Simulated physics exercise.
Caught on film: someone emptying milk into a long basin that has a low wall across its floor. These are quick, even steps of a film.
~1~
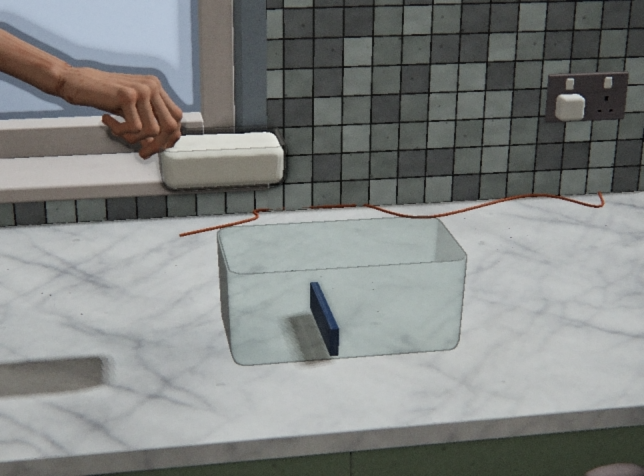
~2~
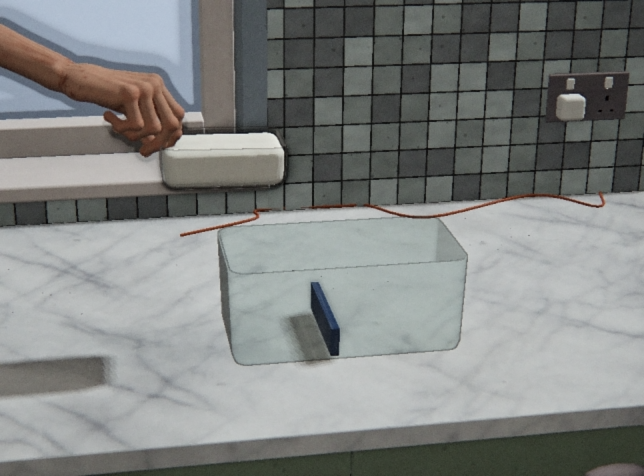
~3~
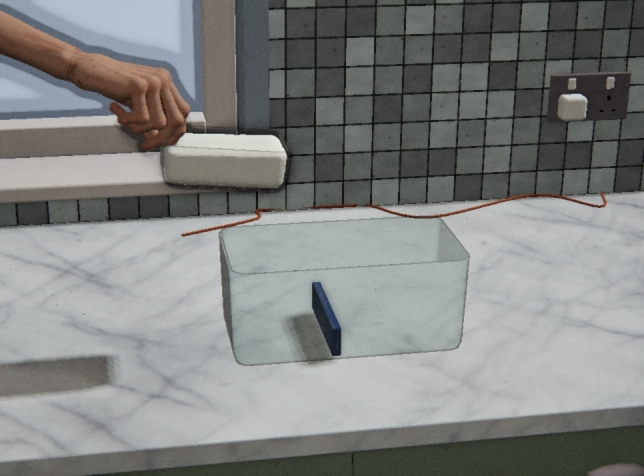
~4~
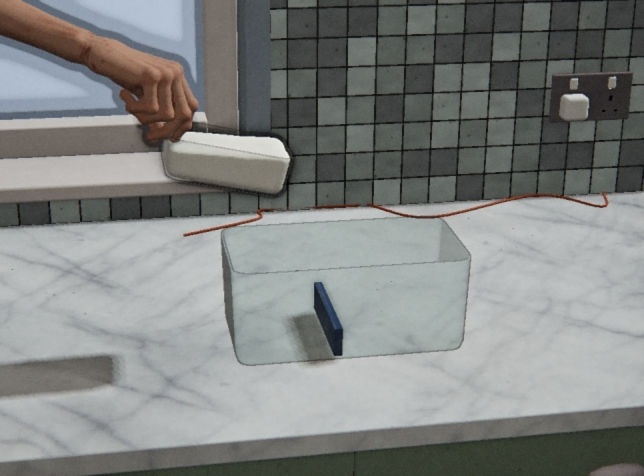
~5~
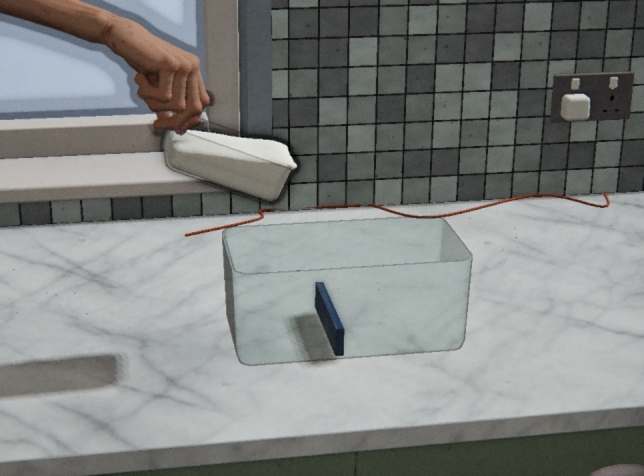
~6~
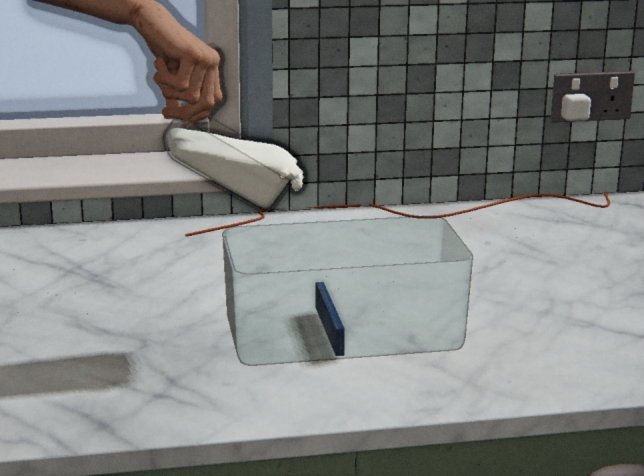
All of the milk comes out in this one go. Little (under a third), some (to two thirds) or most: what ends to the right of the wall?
In the end from a third to two thirds is right of the wall.
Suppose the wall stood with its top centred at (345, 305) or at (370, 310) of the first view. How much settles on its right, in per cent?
About 15 and 20 per cent.
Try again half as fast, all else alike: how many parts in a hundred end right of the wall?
Near 65 %.
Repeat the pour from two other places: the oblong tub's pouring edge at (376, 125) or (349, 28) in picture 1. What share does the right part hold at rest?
About 85 and 80 per cent.
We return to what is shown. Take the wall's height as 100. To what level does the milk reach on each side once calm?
The left part 30 per cent, the right part 30.
A moment on, the oblong tub is tipped on its side and 6 per cent is still to pour, 27 is left of the wall and 41 right of it.
Next, the oblong tub is tipped right over and 1 per cent is still to pour, 40 is left of the wall and 57 right of it.
Then the oblong tub is tipped right over and 0 per cent is still to pour, 43 is left of the wall and 56 right of it.
Later the oblong tub is tipped right over and 0 per cent is still to pour, 44 is left of the wall and 55 right of it.
In the end 44 per cent lies left of the wall, 56 right of it and 1 outside.
